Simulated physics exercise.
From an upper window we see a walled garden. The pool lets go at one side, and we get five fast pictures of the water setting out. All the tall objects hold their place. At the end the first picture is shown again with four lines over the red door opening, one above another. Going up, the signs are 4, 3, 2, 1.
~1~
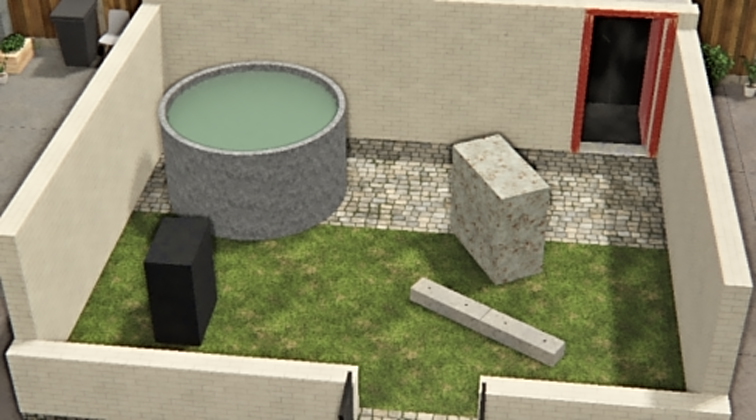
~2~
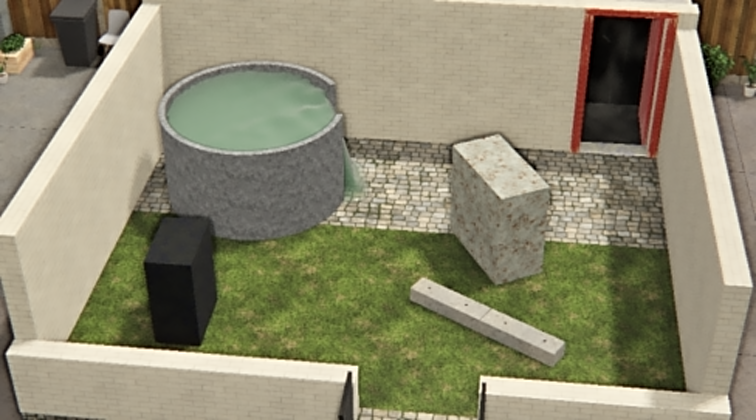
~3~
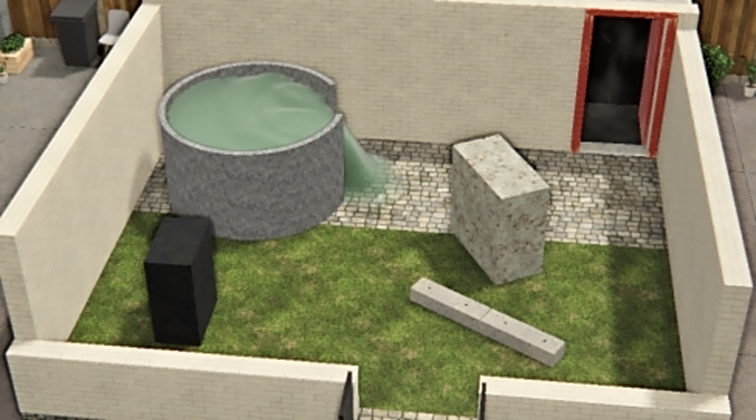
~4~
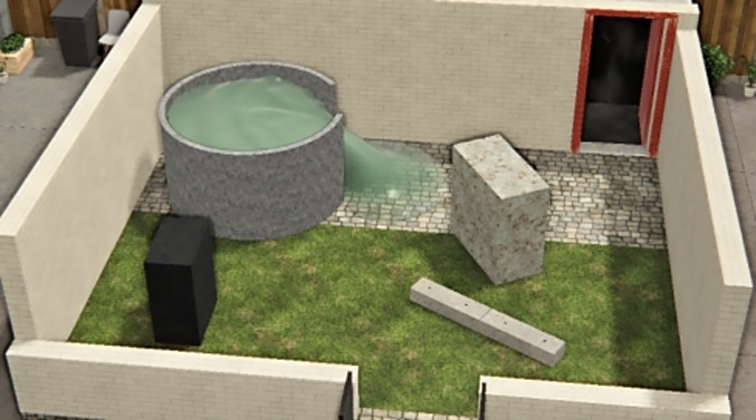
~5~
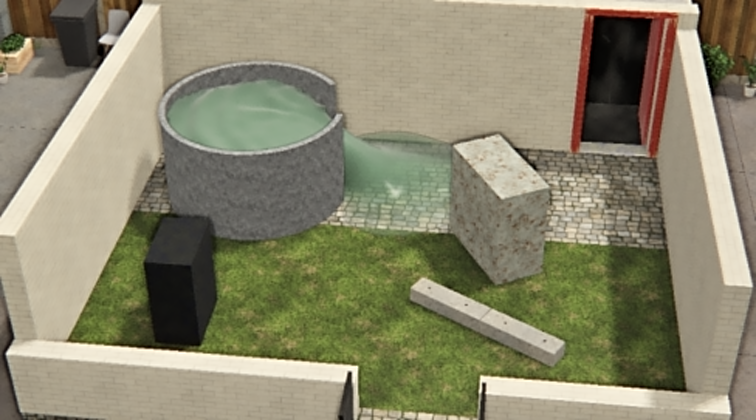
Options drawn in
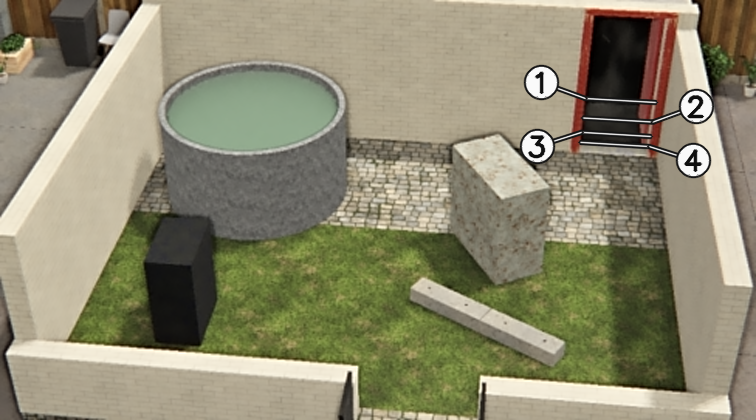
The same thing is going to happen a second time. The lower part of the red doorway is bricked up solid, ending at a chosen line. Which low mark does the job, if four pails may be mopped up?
2 will do.
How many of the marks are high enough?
Two of them.
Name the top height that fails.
That would be 3.
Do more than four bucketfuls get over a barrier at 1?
No.
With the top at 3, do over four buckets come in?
Yes.
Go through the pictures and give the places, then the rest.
Water in the pool at rest, its middle at (253, 111); foot of the red doorway at (613, 154); open gate at (419, 367), in the first frame.
Front seen at (355, 199), 1 % of the ground wet, in the second frame.
Front seen at (394, 196), 3 % of the ground wet, in the third frame.
Front seen at (441, 173), 7 % of the ground wet, in the fourth frame.
Front seen at (445, 206), 11 % of the ground wet, in the fifth frame.
On the marked copy, 1 at (620, 100); 2 at (617, 120); 3 at (616, 134); 4 at (614, 144); from the bottom up 4, 3, 2, 1.
With 1, nothing gets over.
With 2, a splash gets over, under a bucket.
With 3, about 11 bucketfuls get in.
With 4, dozens of bucketfuls pour in.
